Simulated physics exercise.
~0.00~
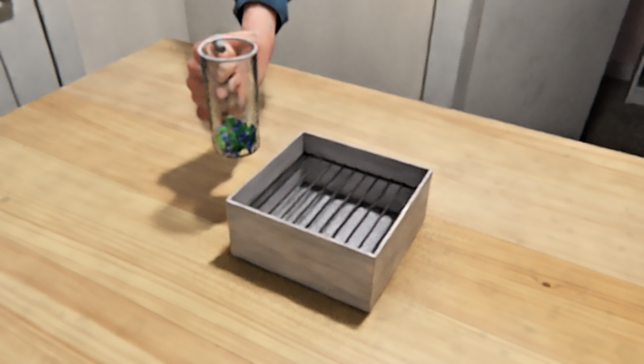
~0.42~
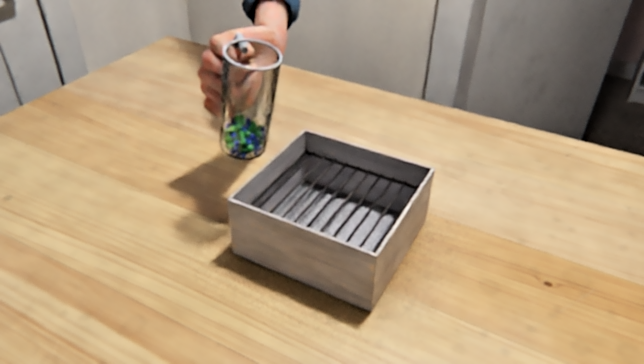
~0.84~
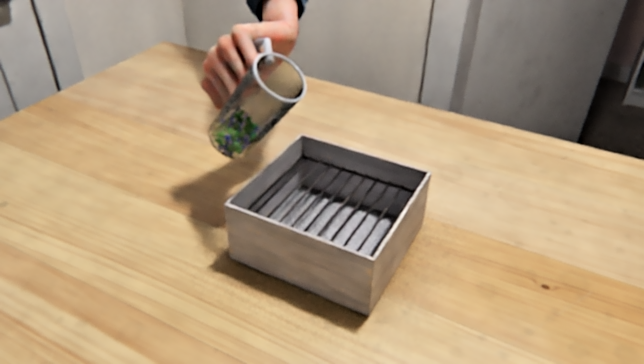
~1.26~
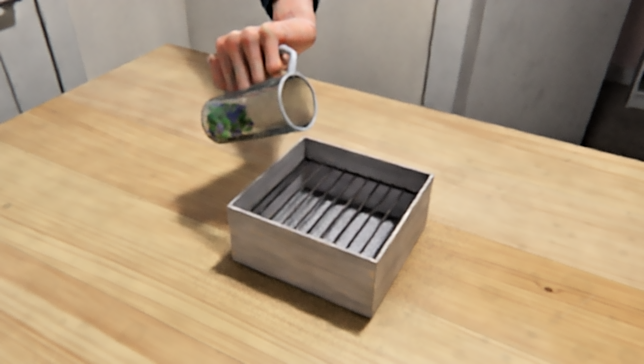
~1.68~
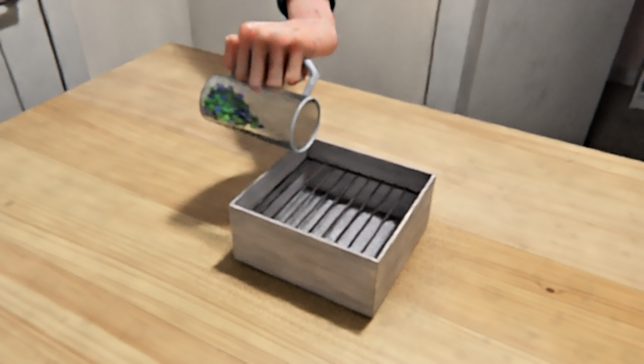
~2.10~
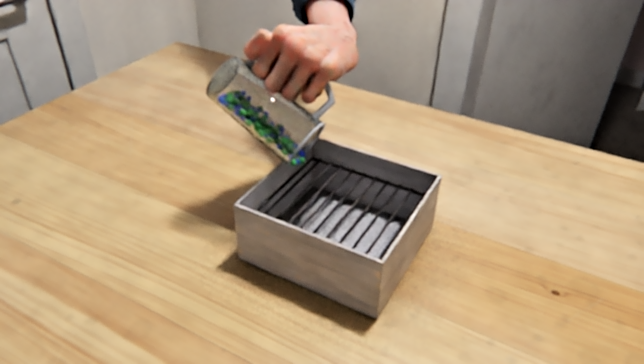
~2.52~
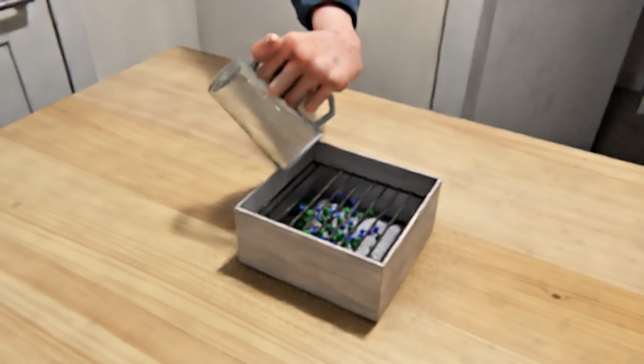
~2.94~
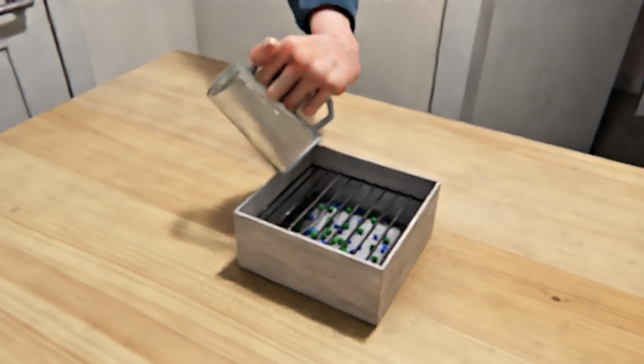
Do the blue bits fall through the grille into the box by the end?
Yes, the blue bits drop through the grille into the box, and the green bits drop through as well.
